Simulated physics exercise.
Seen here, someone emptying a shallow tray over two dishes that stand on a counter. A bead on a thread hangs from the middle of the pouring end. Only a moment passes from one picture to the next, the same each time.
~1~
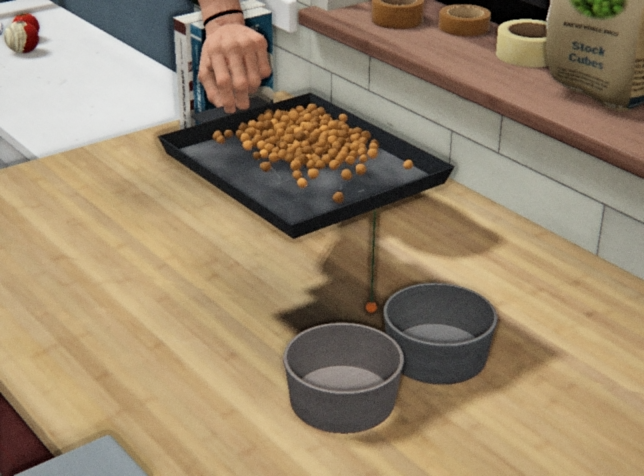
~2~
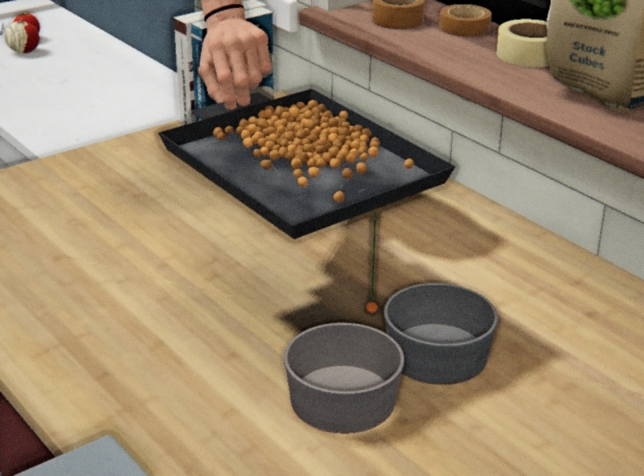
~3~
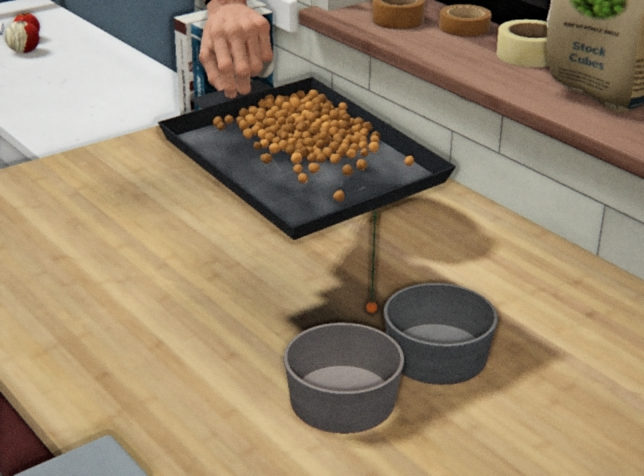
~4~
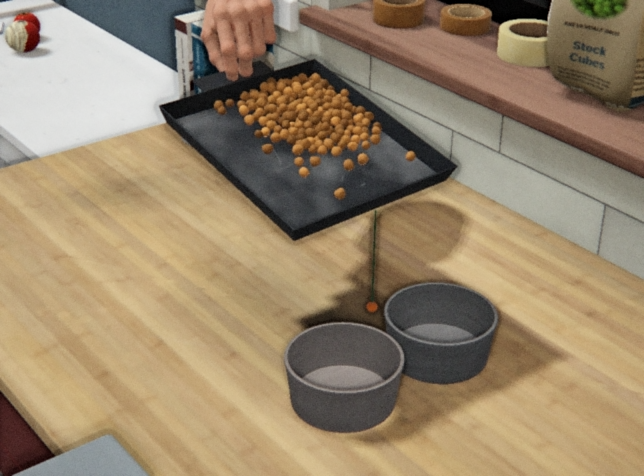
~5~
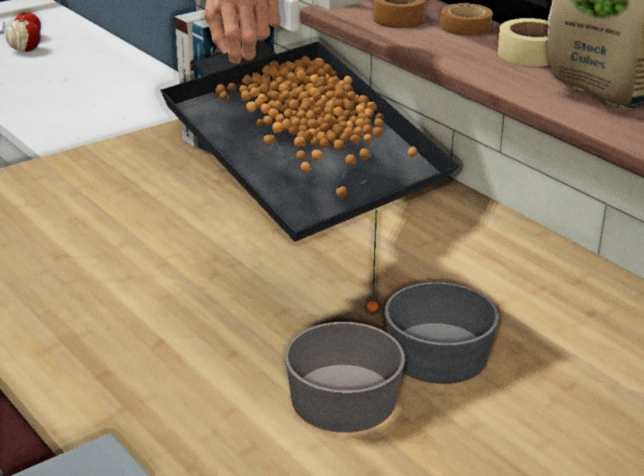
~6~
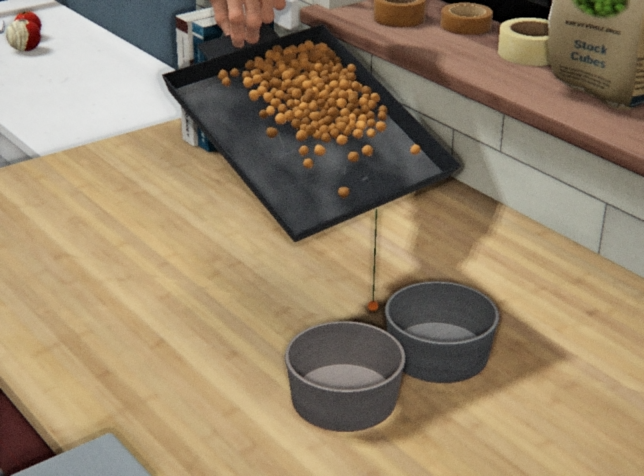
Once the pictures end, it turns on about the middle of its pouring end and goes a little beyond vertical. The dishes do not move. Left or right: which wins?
The left-hand one ends fuller.
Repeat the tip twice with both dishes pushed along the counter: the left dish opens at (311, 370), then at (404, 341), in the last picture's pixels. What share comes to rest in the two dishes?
In turn 70 and 50 in a hundred.
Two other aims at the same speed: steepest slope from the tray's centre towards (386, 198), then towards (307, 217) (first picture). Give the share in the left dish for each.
The first gives 10 %, the second 60 %.
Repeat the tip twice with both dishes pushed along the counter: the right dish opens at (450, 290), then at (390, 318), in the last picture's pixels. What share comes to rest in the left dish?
Near 30 % and 30 %.
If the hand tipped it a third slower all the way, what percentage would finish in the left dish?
It comes to 60 per cent or so.
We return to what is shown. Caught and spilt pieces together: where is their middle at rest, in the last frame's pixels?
Close to (366, 400).
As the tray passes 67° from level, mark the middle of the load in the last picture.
Near (373, 207).
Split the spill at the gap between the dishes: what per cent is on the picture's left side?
Close to 30 per cent.
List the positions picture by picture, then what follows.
Corners of the pouring end (294, 220) and (446, 166), level; middle of the load (305, 138), roasted chickpeas; left dish (380, 403); right dish (477, 355); bead on its thread (371, 307), in the first picture.
Corners of the pouring end (294, 220) and (446, 166), level; middle of the load (305, 135), in the second picture.
Corners of the pouring end (295, 222) and (447, 165), tipped barely, lowest at the left corner; middle of the load (306, 127), in the third picture.
Corners of the pouring end (296, 224) and (449, 164), tipped a little, lowest at the left corner; middle of the load (307, 114), in the fourth picture.
Corners of the pouring end (297, 226) and (450, 164), tipped clearly, lowest at the left corner; middle of the load (310, 102), in the fifth picture.
Corners of the pouring end (298, 228) and (452, 163), tipped clearly, lowest at the left corner; middle of the load (317, 96); left dish (382, 401); right dish (479, 354), in the sixth picture.
Just after the last frame, tray tipped steeply; roughly two thirds on the tray; just a few in the left dish; just a few outside both; roughly a quarter in the air.
A moment on, tray tipped past a quarter turn; about a tenth on the tray; roughly a third in the left dish; about a tenth in the right dish; roughly a third outside both; roughly a quarter in the air.
Further on, tray tipped past a quarter turn; roughly half in the left dish; about a tenth in the right dish; roughly a third outside both.
When it is over, tray tipped past a quarter turn; roughly half in the left dish; about a tenth in the right dish; roughly a third outside both.
